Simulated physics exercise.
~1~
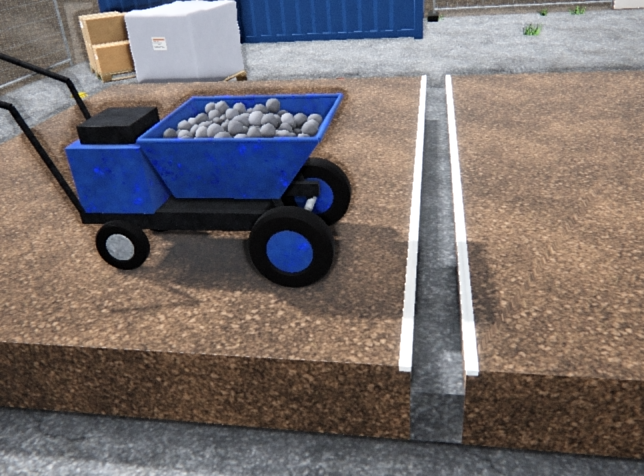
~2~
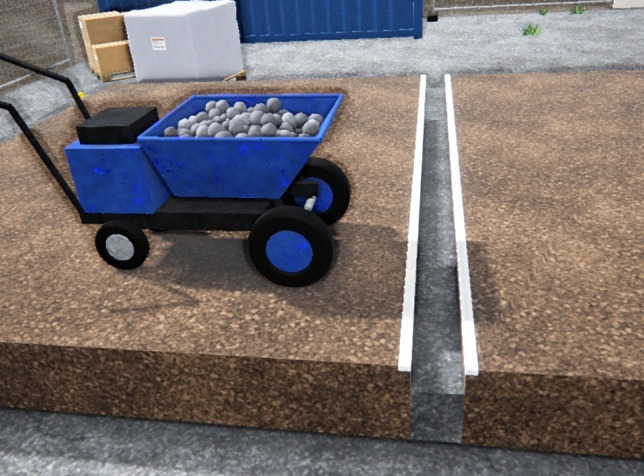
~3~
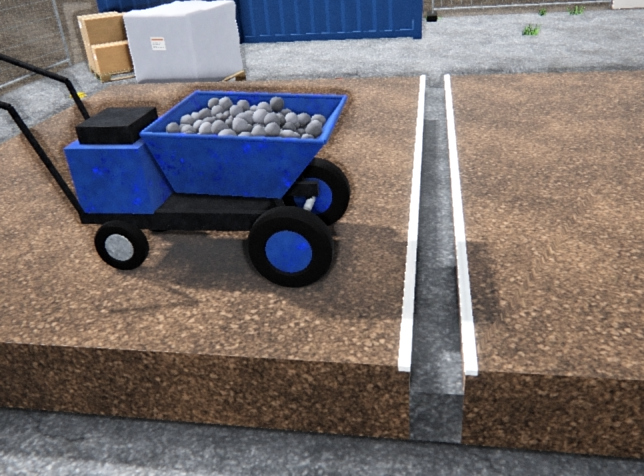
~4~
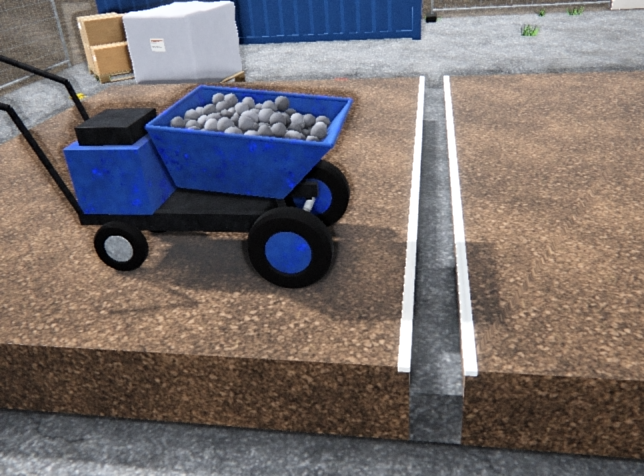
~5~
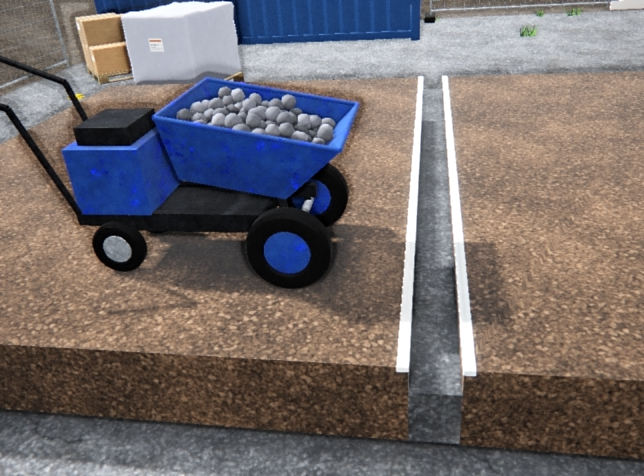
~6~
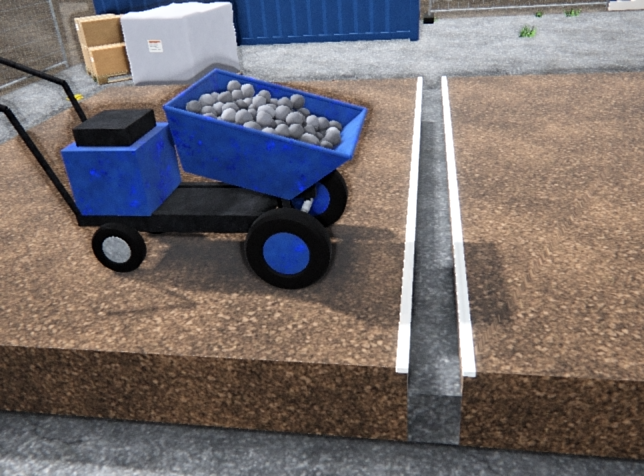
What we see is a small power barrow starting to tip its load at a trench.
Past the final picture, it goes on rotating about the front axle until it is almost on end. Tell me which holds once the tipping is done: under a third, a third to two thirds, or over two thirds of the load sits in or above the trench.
The trench gets no less than a third and no more than two thirds.
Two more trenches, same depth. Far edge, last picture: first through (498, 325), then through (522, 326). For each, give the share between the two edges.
Estimated share: Try 1 approx. 80 in a hundred, try 2 approx. 80 in a hundred.
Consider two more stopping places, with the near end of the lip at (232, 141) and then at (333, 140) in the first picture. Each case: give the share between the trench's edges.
About 20 per cent, then about 40 per cent.
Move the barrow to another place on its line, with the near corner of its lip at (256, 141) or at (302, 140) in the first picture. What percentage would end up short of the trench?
Position 1: Near 30 %; position 2: Near 10 %.
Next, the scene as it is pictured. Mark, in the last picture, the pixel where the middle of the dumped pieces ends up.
Near pixel (447, 254).
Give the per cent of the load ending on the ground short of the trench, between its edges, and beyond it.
Approximate split: Short 0 percent, between 50 percent, beyond 25 percent.
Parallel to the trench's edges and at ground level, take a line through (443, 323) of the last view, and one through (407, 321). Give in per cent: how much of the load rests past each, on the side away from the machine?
40 % and 70 %, in that order.
Shortly afterwards, skip tipped steeply; the whole lot in the skip.
Next, skip tipped right over; the bulk in the skip; near a quarter in or heaped over the trench; only a few beyond it; only a few falling.
Some moments later, skip tipped right over; near a quarter in the skip; only a few short of the trench; near half in or heaped over the trench; near a quarter beyond it.
In the end, skip tipped right over; near a quarter in the skip; only a few short of the trench; near half in or heaped over the trench; near a quarter beyond it.
